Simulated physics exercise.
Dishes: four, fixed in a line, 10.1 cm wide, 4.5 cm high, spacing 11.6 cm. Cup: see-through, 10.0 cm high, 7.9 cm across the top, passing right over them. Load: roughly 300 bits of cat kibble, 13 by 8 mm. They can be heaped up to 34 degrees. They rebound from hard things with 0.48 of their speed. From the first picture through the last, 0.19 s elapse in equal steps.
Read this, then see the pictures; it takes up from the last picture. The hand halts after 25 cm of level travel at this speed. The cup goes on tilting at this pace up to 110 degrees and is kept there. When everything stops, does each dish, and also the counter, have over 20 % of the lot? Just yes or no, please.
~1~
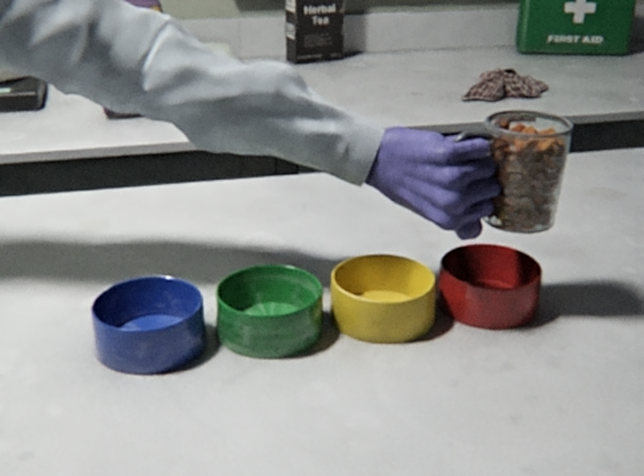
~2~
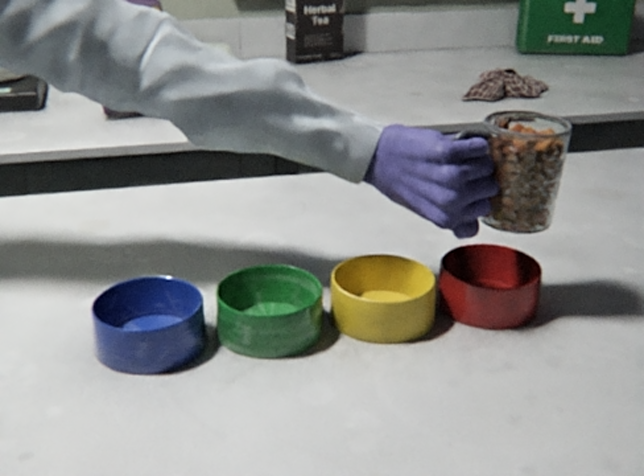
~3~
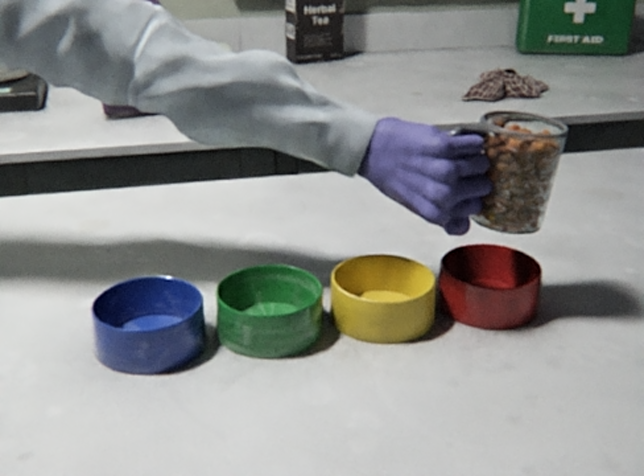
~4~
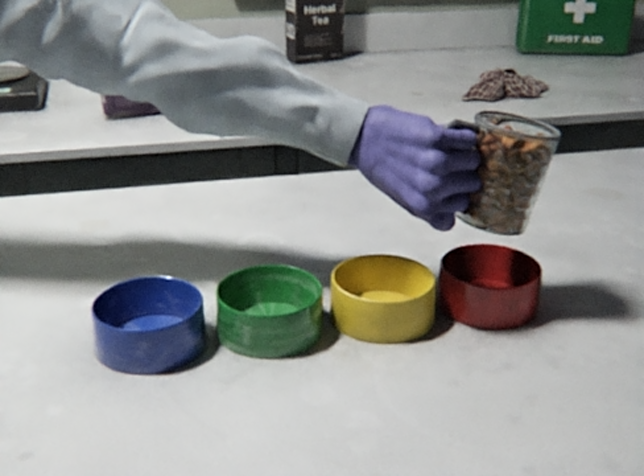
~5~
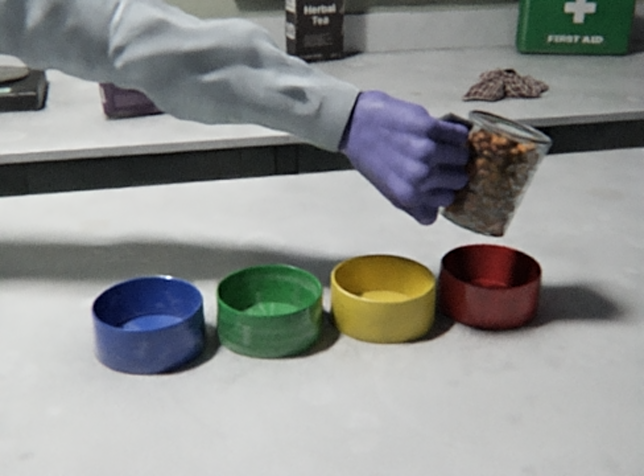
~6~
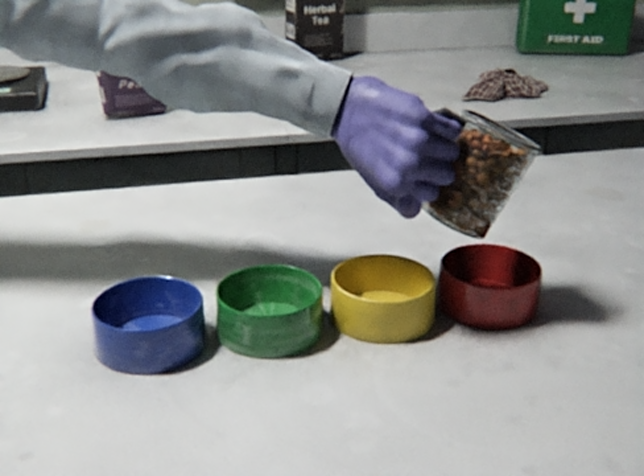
In short: Red no, blue no, green no, yellow yes, counter yes.
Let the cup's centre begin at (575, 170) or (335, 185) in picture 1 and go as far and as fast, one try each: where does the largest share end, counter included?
The winner: Yellow; blue.
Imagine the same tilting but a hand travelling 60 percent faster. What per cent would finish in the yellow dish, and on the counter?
Then the yellow dish gets 60 and the counter 30.
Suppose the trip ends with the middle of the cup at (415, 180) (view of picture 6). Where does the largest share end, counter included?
The largest share goes to red.
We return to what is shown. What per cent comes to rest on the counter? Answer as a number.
The share comes to some 30 percent.
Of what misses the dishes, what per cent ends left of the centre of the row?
Around 50 per cent of it.
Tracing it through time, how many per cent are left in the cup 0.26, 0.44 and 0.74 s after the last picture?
Series: 100 / 85 / 60 per cent.
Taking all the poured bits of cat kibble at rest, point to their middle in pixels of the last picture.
Estimated resting centre: Around (357, 304).
Then, 0.26 s after the last picture, tilt 76 degrees; cup holds 100 %.
Then, 0.44 s after the last picture, tilt 108 degrees; cup holds 85 %, yellow 10 %.
Then, 0.74 s after the last picture, tilt 110 degrees; cup holds 60 %, yellow 30 %.
In the end, red 0 %, blue 0 %, green 5 %, yellow 60 %, counter 30 %, cup 5 %.
